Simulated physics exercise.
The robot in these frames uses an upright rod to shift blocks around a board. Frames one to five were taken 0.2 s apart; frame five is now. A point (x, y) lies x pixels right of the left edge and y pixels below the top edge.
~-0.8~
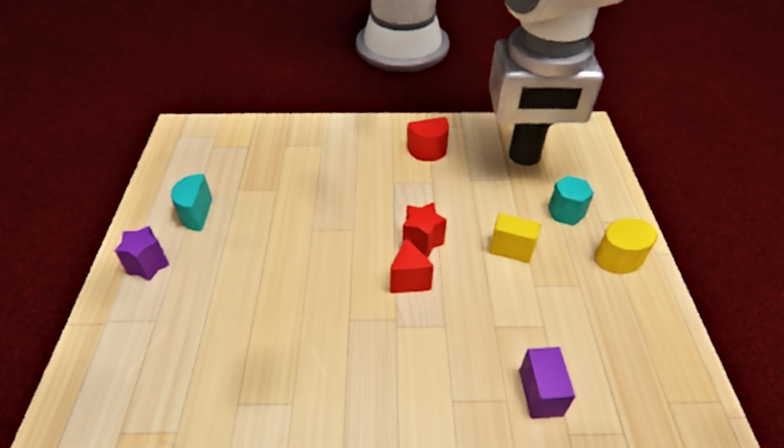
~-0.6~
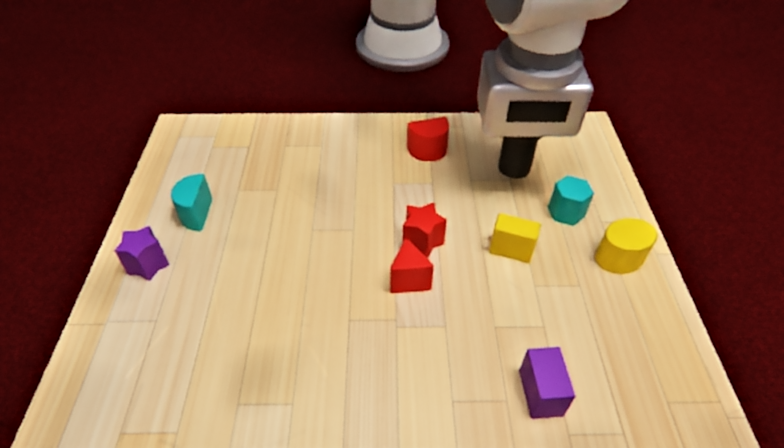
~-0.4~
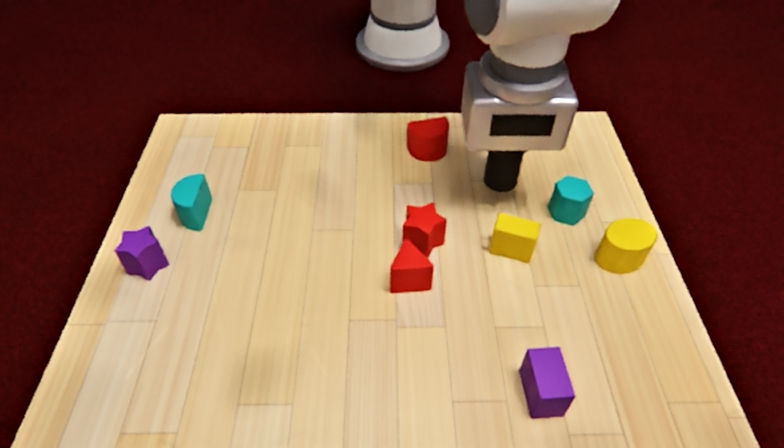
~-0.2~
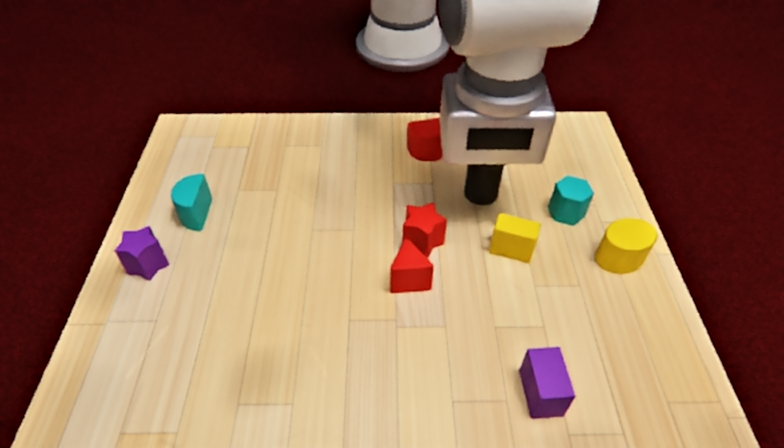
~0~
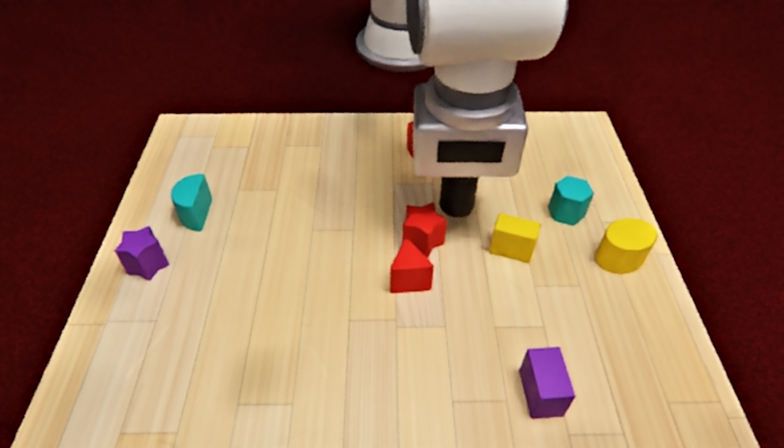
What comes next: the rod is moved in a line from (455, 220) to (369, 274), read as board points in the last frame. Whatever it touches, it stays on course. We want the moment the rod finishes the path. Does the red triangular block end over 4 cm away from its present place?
In short: No.
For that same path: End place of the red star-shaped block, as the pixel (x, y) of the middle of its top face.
In the picture, it is at (336, 265).
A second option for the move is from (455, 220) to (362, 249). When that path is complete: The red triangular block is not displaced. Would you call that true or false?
False.
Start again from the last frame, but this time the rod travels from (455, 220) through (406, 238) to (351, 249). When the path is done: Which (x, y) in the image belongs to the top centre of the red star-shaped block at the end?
It is at (357, 250).
What follows on the original path. One third of the way, rod (429, 223); red triangular block (408, 259); red star-shaped block (402, 228).
Two thirds of the way, rod (399, 241); red triangular block (397, 269), turned 75° anticlockwise; red star-shaped block (370, 246).
At the end, rod (368, 261); red triangular block (397, 270), turned 80° anticlockwise; red star-shaped block (336, 265); yellow oblong block unmoved.
